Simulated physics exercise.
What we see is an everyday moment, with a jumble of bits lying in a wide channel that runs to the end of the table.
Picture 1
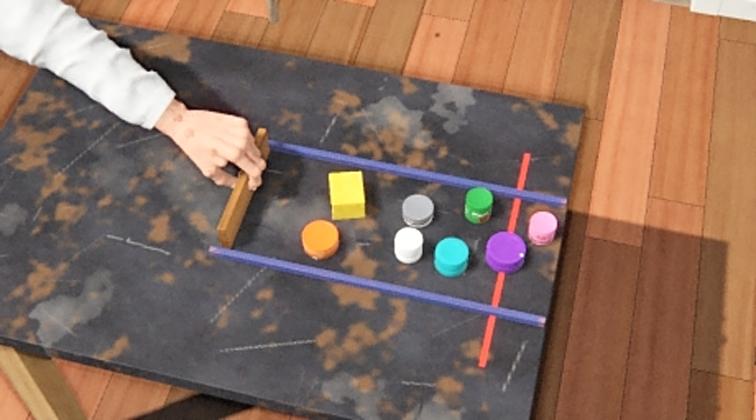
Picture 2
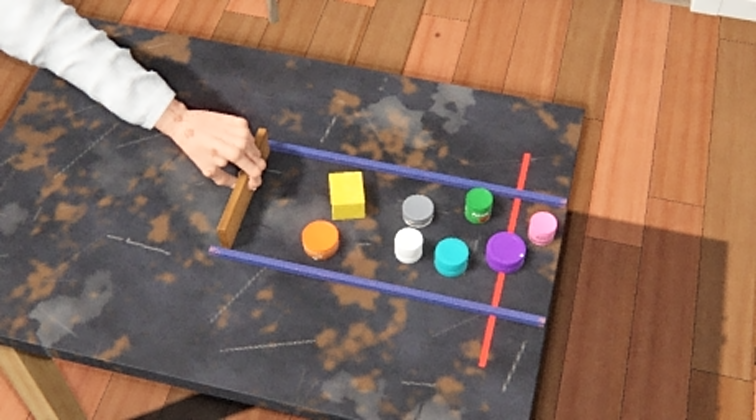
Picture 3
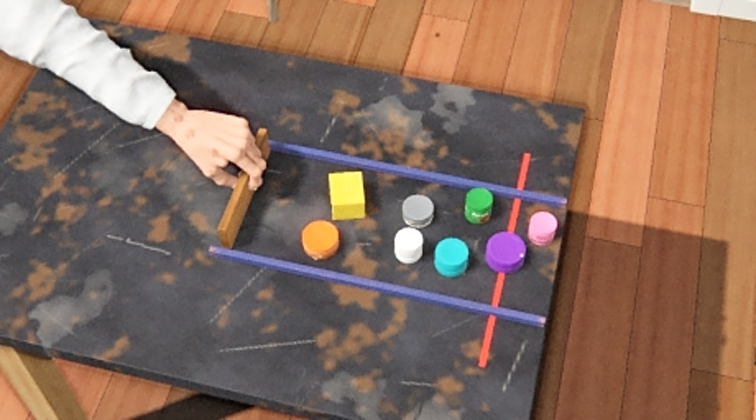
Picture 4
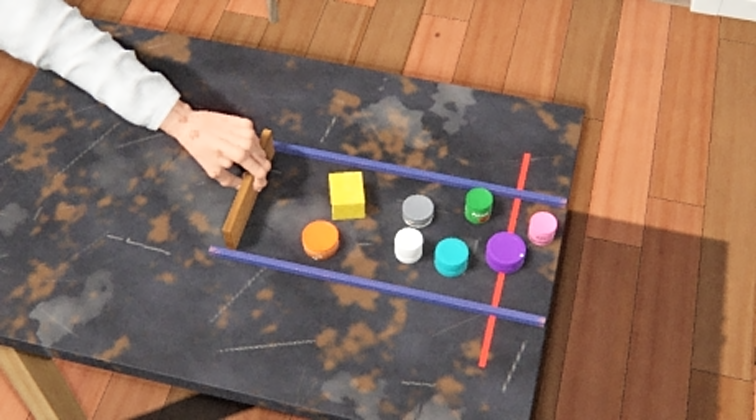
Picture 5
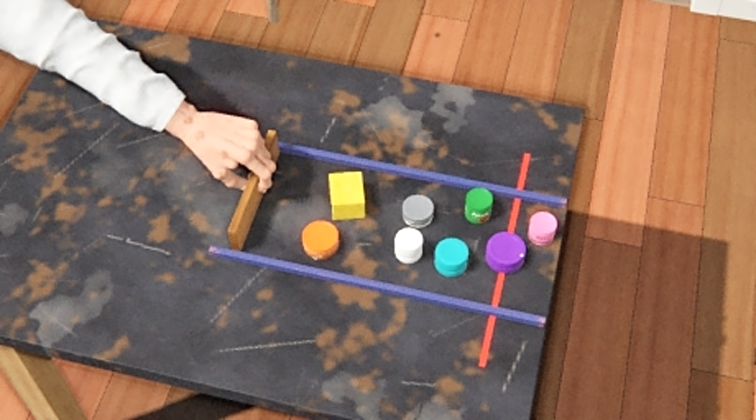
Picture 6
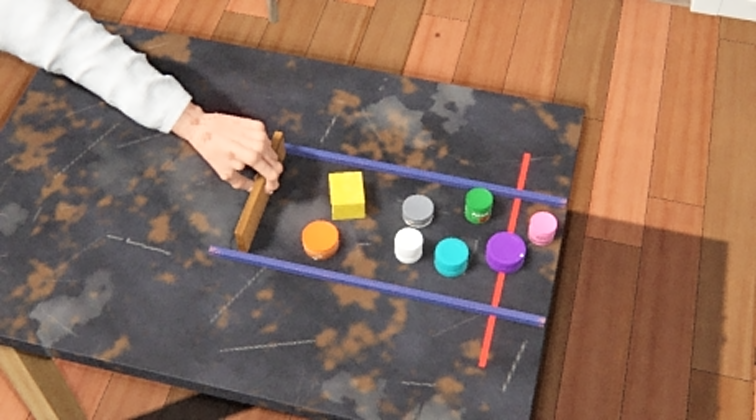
The video shows a hand holding a wooden board upright at the left of a blue-edged channel on a dark table, then moving it slightly right, while the yellow block and colourful round items near a red strip stay still.
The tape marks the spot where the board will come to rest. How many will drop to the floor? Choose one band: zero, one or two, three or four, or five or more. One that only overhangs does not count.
One or two.
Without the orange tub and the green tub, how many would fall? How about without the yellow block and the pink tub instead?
Try 1: 1; try 2: 0.
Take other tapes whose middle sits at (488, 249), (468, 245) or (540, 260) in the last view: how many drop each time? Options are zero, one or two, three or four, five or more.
One or two; none; three to four.
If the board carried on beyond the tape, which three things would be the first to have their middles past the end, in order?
Pink tub, purple lid, grey tin.
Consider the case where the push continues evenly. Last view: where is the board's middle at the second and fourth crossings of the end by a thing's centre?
At (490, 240) for the second, at (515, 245) for the fourth.
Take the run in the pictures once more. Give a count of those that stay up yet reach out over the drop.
You'd get 2.
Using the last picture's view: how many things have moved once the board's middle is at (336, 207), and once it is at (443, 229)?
2 and 7.
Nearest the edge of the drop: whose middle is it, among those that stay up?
That is the grey tin.
Soon after, none off yet; pink tub at rest near (542, 229); purple lid at rest near (506, 253); green tub at rest near (479, 206).
By the end, the number that fall off is one or two; fallen, purple lid and pink tub.
